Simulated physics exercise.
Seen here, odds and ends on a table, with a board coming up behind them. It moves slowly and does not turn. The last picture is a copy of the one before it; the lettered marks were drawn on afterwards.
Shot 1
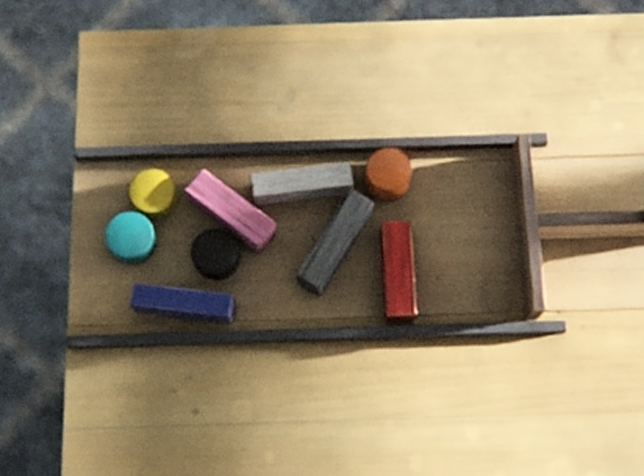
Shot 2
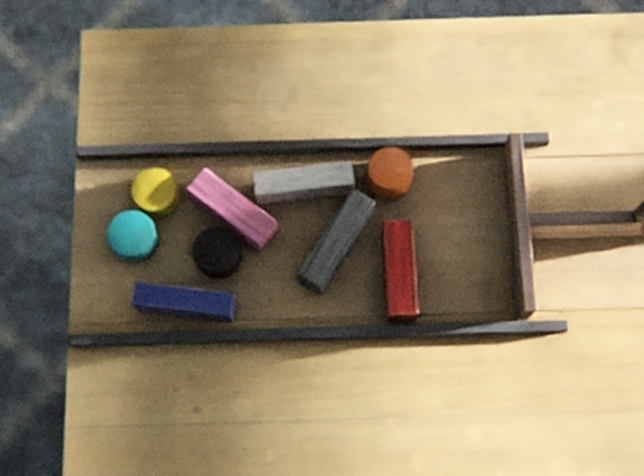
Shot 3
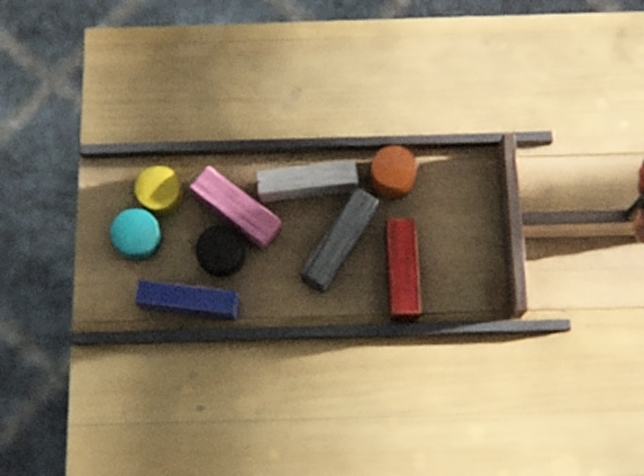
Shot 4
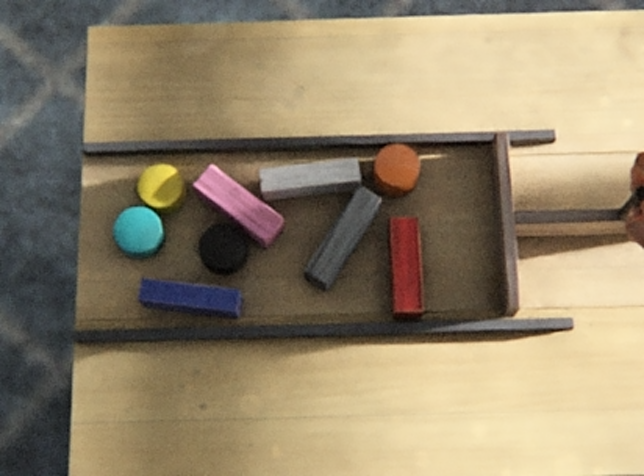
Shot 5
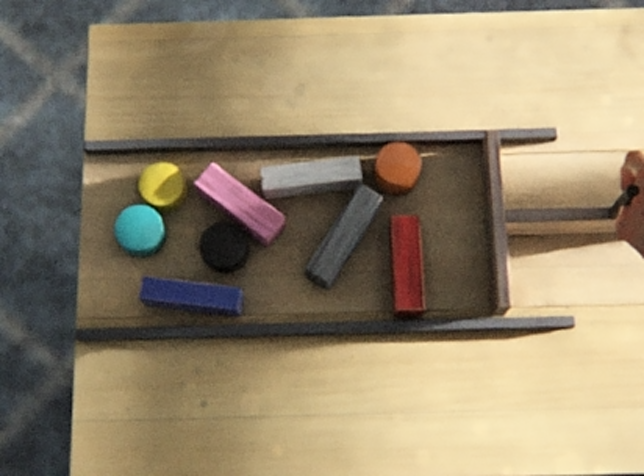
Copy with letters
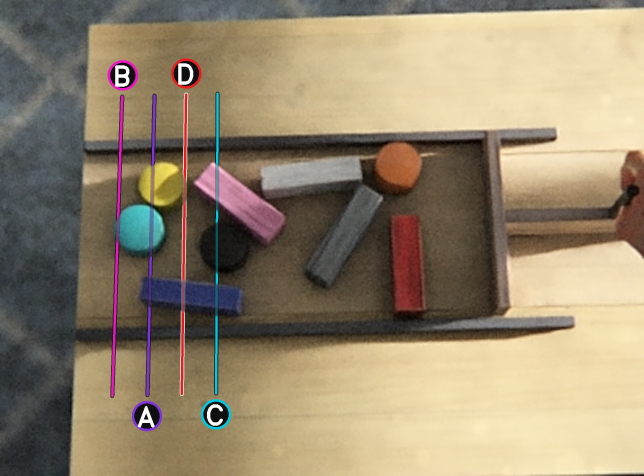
On a wooden table, a hand at right slowly pushing a dark board leftward between two rails toward scattered coloured blocks and discs.
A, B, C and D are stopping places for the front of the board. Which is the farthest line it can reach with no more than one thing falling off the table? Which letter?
Line C.
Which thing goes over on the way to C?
The yellow tin goes over.
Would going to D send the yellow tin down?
By then, yes.
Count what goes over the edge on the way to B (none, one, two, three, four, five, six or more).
Six or more.
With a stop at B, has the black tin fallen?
Yes.
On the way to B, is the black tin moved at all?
Yes.
On the copy, A at (151, 239); B at (117, 240); C at (217, 237); D at (184, 238).
On C. First, board (398, 219); orange tin (365, 169); white bar (293, 176).
Then, board (296, 222); yellow tin (125, 183); pink stick (188, 208).
Finally, board (218, 224); yellow tin over the edge; turquoise tin (97, 247); one fallen.
By contrast, A drops six; B drops seven; D drops two.
